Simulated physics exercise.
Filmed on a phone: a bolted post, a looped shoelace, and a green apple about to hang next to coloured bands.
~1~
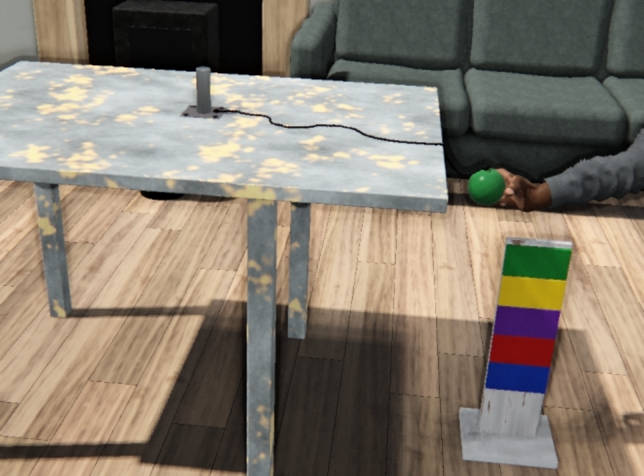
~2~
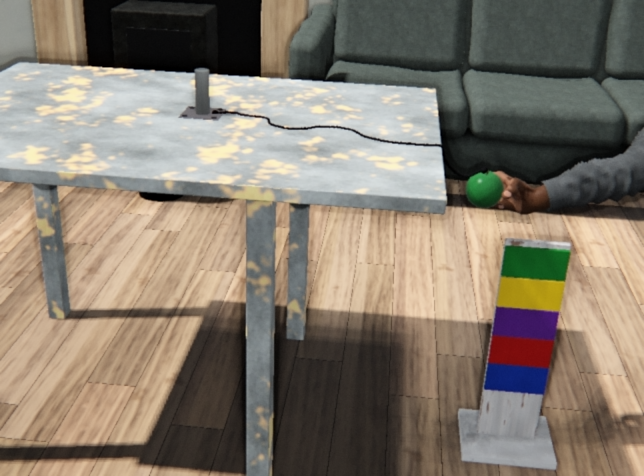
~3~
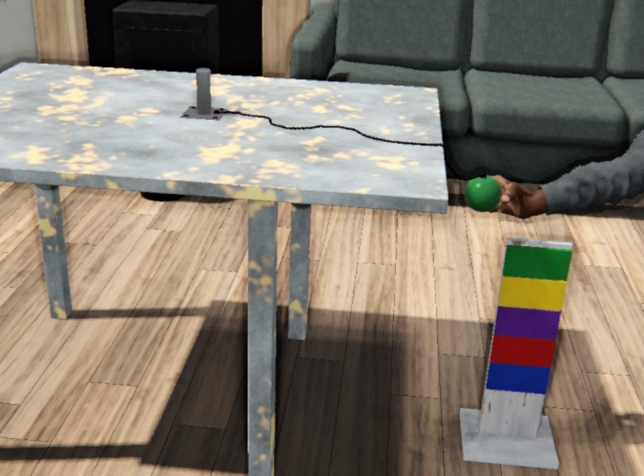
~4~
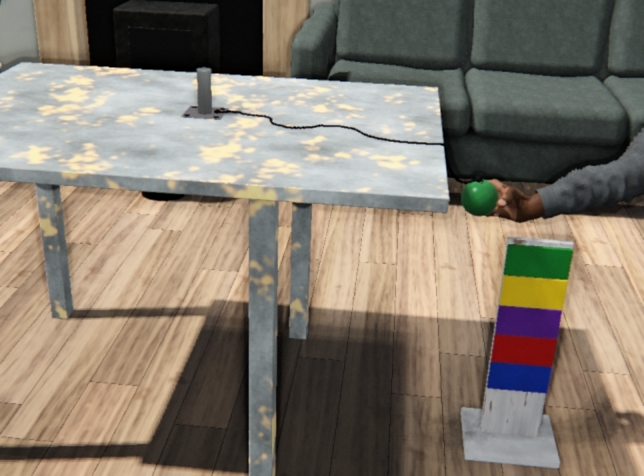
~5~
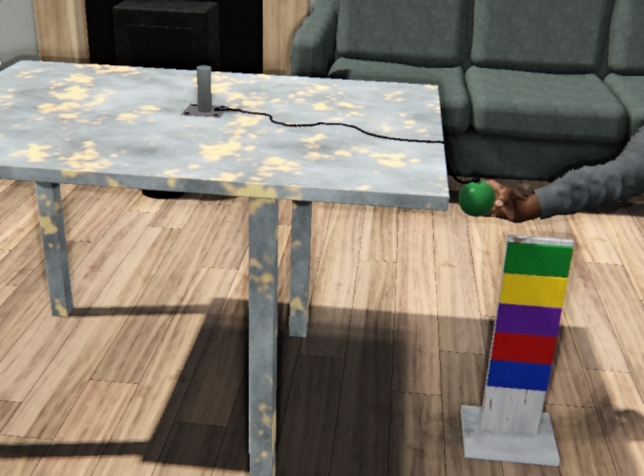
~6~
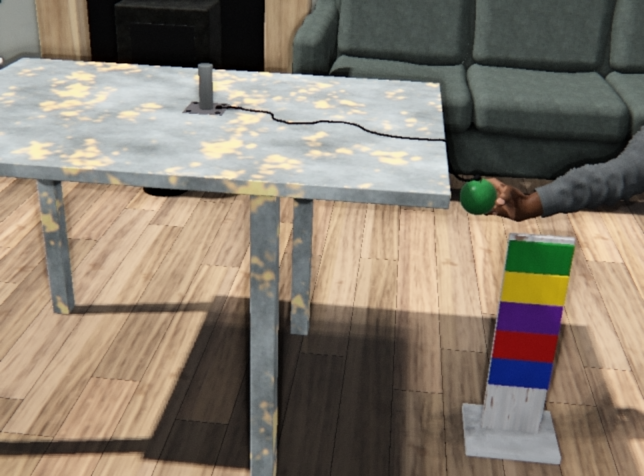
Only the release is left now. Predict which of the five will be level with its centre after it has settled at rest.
I predict green.
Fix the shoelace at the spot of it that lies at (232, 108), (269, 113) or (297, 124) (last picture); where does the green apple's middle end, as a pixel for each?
Estimated pixels in sequence: (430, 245), (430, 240) and (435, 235).
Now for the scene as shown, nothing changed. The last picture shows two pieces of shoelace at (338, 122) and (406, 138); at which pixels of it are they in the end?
The first moves to (362, 127), the second to (443, 139).
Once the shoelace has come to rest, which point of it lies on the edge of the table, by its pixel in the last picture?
Roughly (406, 138).
Soon after, apple near (406, 234); level with green.
Then, apple near (430, 248); level with green.
At rest, apple near (429, 248); level with green. At green.
